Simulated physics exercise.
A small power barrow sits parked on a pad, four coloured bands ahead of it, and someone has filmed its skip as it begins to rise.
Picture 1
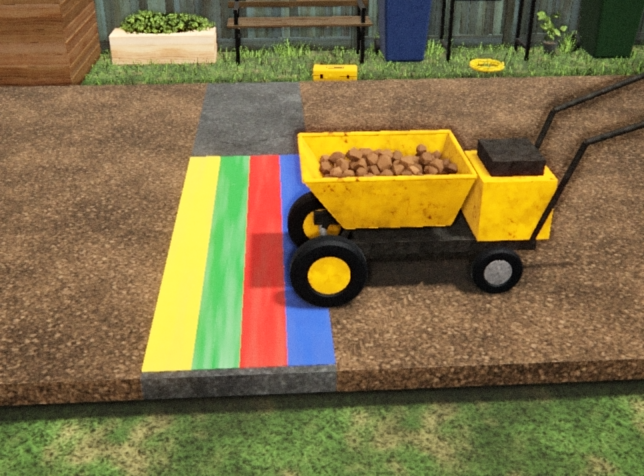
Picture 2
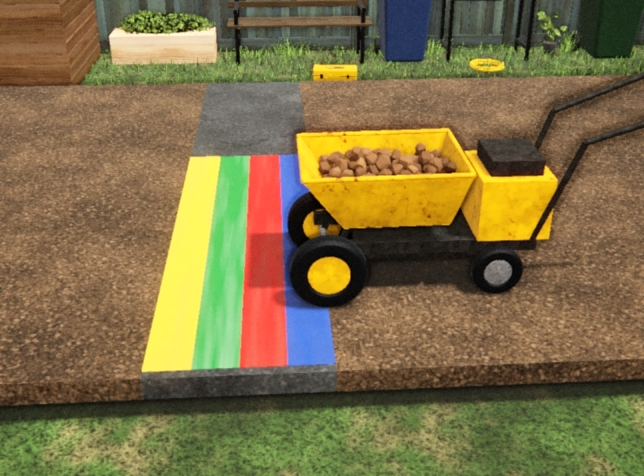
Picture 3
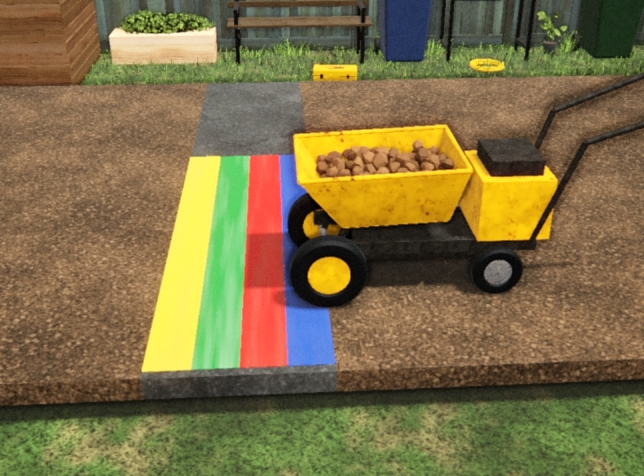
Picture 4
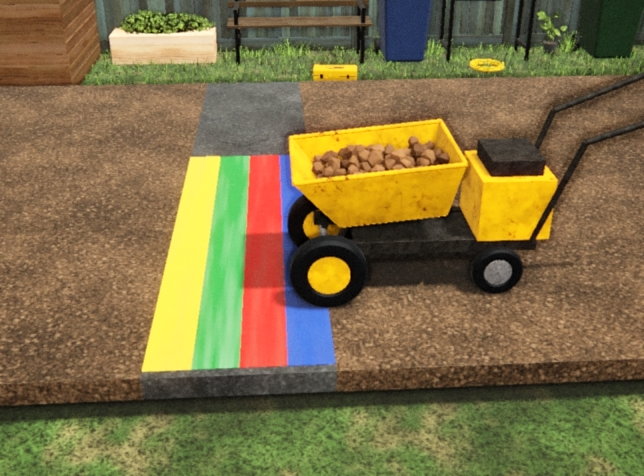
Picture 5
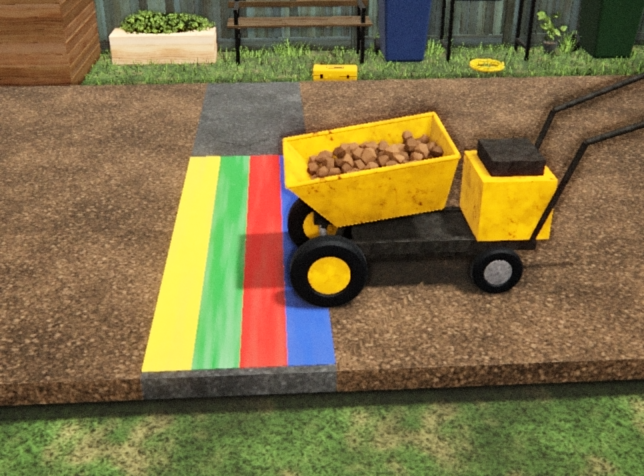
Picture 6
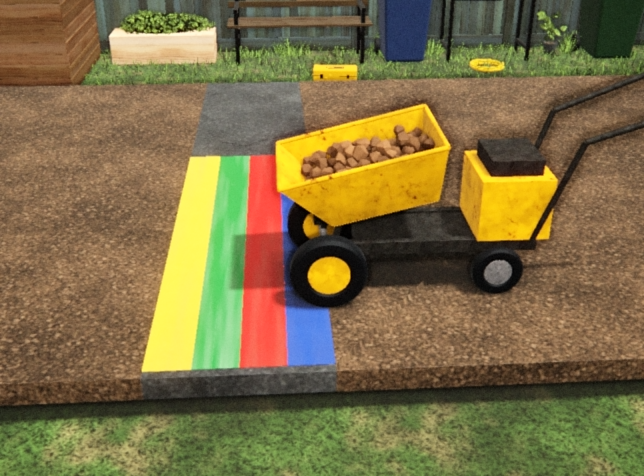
The yellow skip of a small barrow, loaded with brown clods, tilts slightly toward the left.
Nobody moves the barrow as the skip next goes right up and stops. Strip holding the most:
Yellow strip.
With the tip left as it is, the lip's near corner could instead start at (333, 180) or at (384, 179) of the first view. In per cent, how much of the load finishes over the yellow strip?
From the first spot you get 30 percent, and from the second 10 percent.
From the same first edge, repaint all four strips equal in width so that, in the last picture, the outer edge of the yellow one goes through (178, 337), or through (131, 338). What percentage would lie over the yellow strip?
I'd estimate some 30 per cent, and then some 40 per cent.
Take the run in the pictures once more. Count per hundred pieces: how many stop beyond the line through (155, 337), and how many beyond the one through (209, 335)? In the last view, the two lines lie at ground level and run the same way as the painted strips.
Close to 40 % and 80 %, in that order.
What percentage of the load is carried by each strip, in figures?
Per cent of the load - blue strip: 0, red strip: 5, green strip: 25, yellow strip: 40.
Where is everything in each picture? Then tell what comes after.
In the first frame, lip of the skip at (305, 181), level; top of the load at (385, 163), clay clods; blue strip at (309, 328); red strip at (264, 330); green strip at (219, 331); yellow strip at (173, 333).
In the second frame, lip of the skip at (303, 181), level; top of the load at (384, 162).
In the third frame, lip of the skip at (300, 182), tipped barely; top of the load at (402, 159).
In the fourth frame, lip of the skip at (295, 184), tipped barely; top of the load at (397, 156).
In the fifth frame, lip of the skip at (288, 187), tipped a little; top of the load at (403, 158).
In the sixth frame, lip of the skip at (280, 190), tipped a little; top of the load at (395, 152); blue strip at (309, 328); red strip at (264, 330); green strip at (219, 331); yellow strip at (173, 333).
Soon after the last picture, skip tipped well over; all in the skip.
A little later, skip tipped steeply; most in the skip; a small part over the green strip; a small part over the yellow strip; a stray few falling.
Later still, skip tipped right over; a small part in the skip; about a quarter over the green strip; about a third over the yellow strip; about a quarter off the paint.
By the end, skip tipped right over; a stray few over the blue strip; a stray few over the red strip; about a quarter over the green strip; about a third over the yellow strip; about a third off the paint.
